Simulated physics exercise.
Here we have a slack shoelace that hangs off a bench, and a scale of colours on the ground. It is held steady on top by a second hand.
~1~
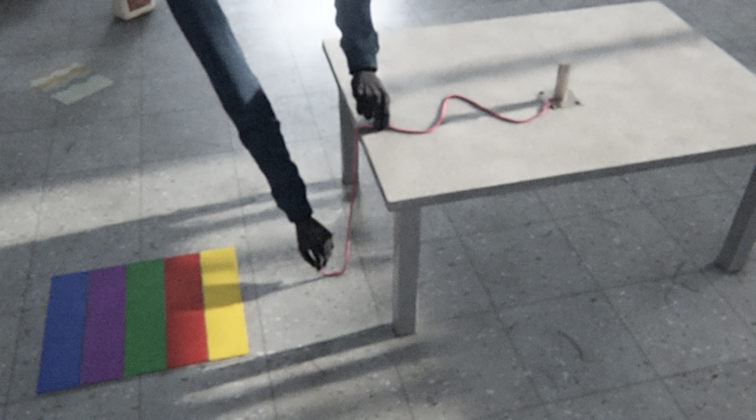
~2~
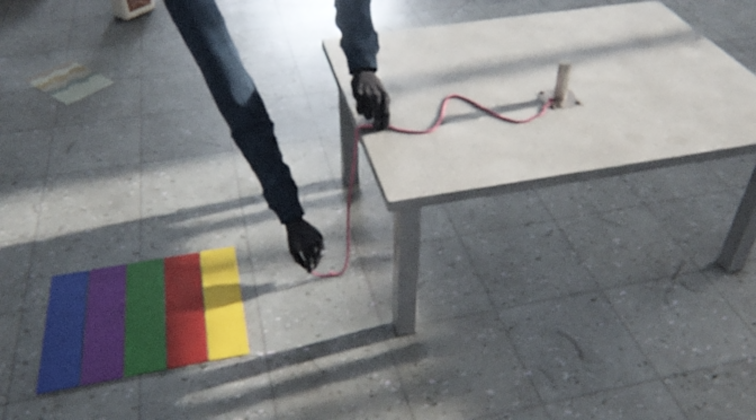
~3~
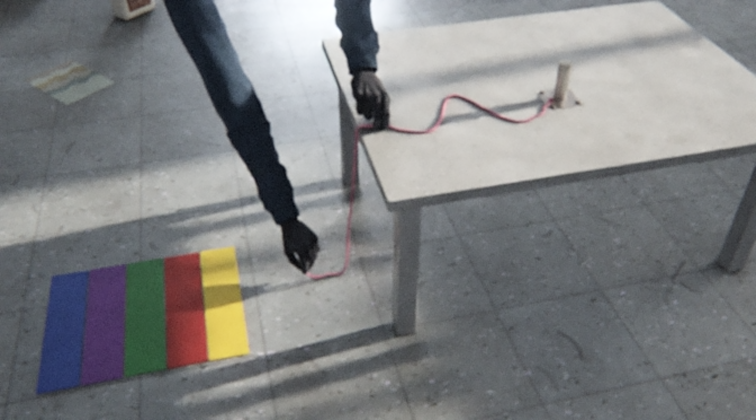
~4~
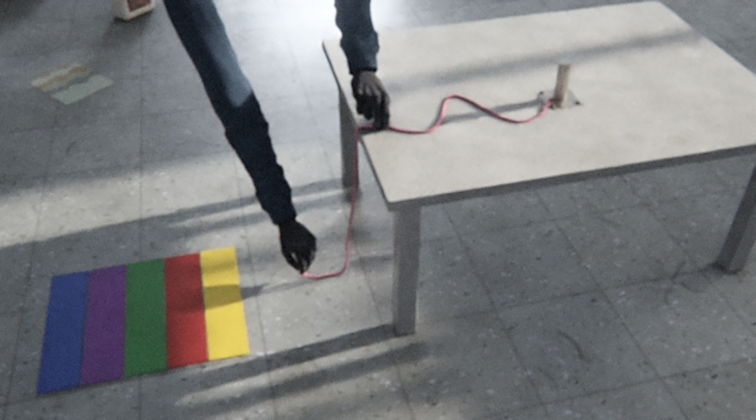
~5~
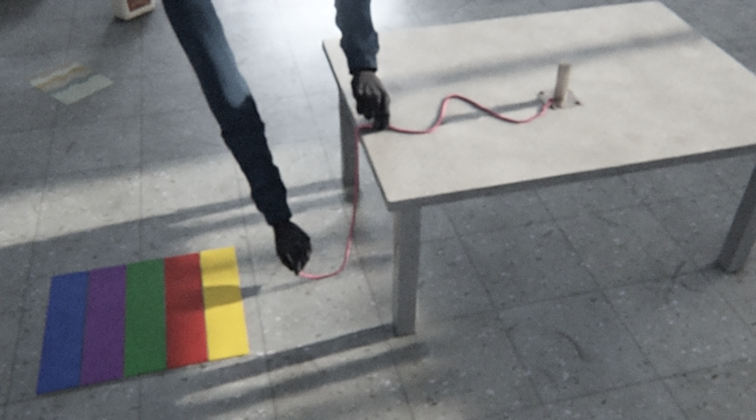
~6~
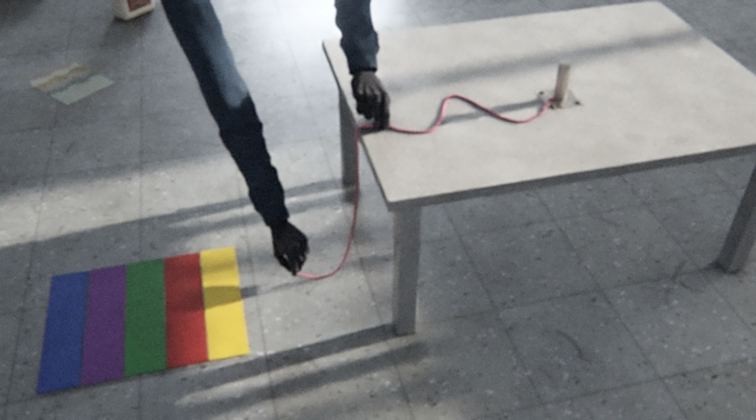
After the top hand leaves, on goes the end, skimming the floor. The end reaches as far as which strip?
As far as the purple strip.
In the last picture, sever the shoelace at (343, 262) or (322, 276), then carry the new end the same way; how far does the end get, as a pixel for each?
In order, around (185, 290) and (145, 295).
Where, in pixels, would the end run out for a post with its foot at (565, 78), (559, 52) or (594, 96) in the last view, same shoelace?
First (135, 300), then (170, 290), and last (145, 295).
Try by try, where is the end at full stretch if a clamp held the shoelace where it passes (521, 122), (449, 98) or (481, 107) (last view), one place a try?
Try 1: (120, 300); try 2: (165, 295); try 3: (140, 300).
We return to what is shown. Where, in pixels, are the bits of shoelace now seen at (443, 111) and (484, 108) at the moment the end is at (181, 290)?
Around (384, 122) and (455, 112).
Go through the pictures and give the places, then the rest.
In the first frame, end (317, 267); yellow (227, 335); red (187, 343); green (145, 351); purple (103, 358); blue (60, 366).
In the second frame, end (308, 269); shoelace through (535, 116) (468, 100) (436, 127) (358, 130) (349, 198) (347, 257).
In the third frame, end (303, 269).
In the fourth frame, end (300, 270); shoelace through (535, 116) (468, 100) (436, 127) (358, 130) (353, 198) (347, 257).
In the fifth frame, end (295, 271).
In the sixth frame, end (292, 271); shoelace through (535, 116) (468, 100) (436, 127) (358, 130) (356, 197) (346, 257).
Soon after, end near (181, 290); over red.
After that, end near (131, 299); over green.
At the stop, end near (100, 304); over purple. It gets as far as the purple strip.
